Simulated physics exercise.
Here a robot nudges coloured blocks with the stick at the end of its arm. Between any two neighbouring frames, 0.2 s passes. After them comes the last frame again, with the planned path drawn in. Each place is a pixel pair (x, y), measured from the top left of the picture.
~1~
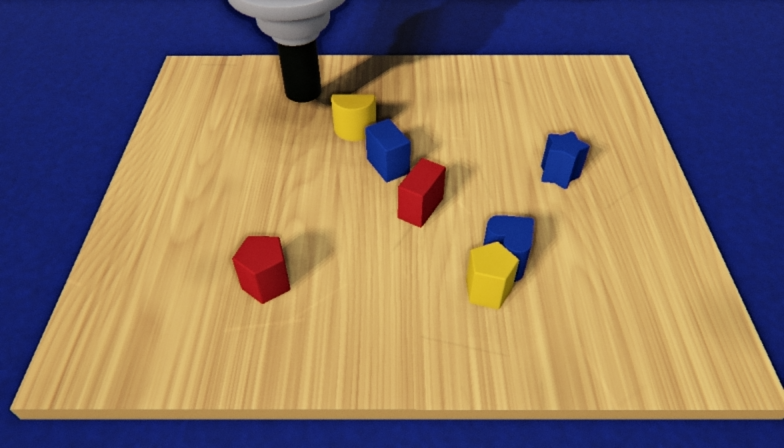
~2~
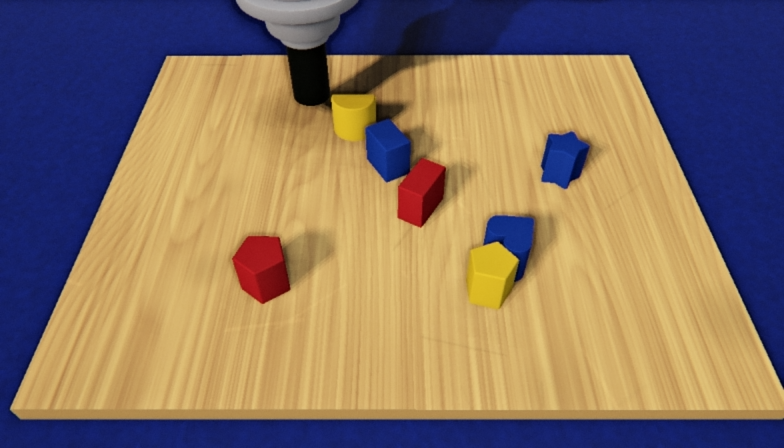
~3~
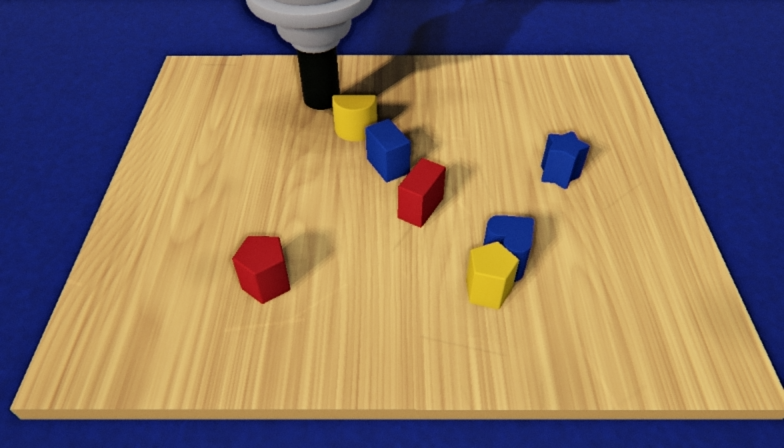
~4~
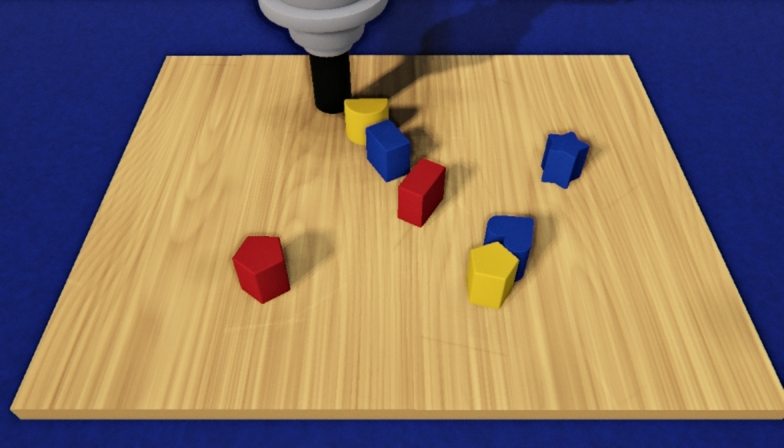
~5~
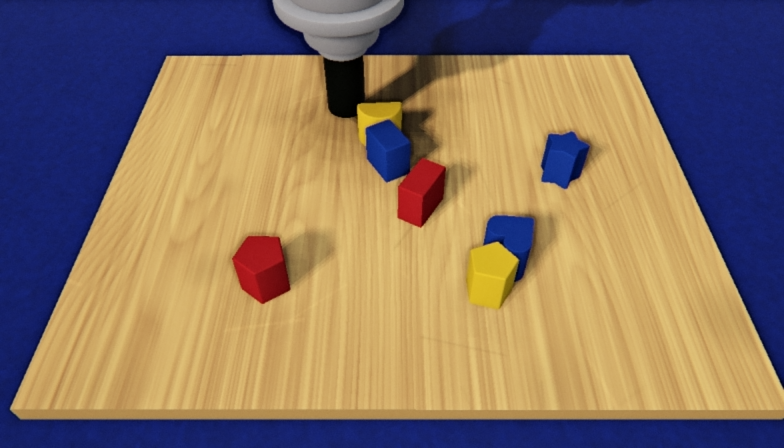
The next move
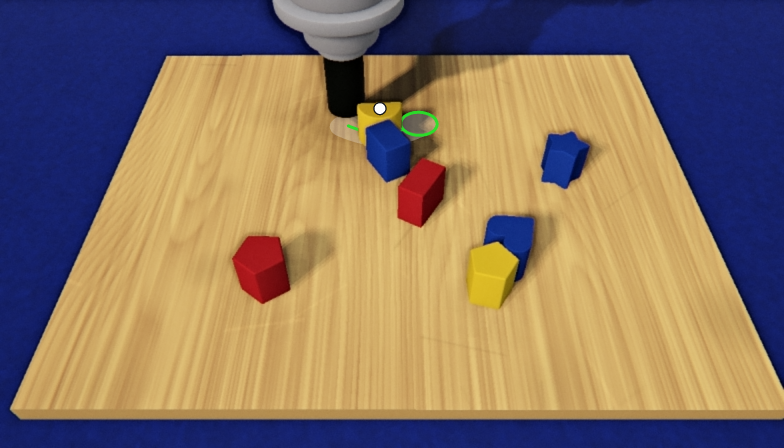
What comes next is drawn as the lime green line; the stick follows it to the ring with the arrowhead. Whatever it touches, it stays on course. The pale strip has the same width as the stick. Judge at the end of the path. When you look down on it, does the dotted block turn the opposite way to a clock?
Final answer: Yes.
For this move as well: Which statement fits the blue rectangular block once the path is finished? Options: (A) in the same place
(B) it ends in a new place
It's B.
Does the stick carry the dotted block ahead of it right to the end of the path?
Short answer: No.
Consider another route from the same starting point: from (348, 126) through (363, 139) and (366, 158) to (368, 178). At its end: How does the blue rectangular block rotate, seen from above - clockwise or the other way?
Watching from overhead, you'd notice the blue rectangular block rotating clockwise.
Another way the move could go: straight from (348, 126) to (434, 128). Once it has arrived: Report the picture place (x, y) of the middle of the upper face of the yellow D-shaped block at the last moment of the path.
Roughly at (402, 115).
Drawn move, from (348, 126) via (371, 133) and (397, 132), ending at (419, 124); the dot is on the yellow D-shaped block.
On the path given first. Halfway along, stick at (385, 115); yellow D-shaped block at (408, 115), turned 25° anticlockwise; blue rectangular block at (401, 140), turned 40° clockwise.
At the end, stick at (420, 105); yellow D-shaped block at (415, 116), turned 20° anticlockwise; blue rectangular block at (400, 140), turned 40° clockwise.
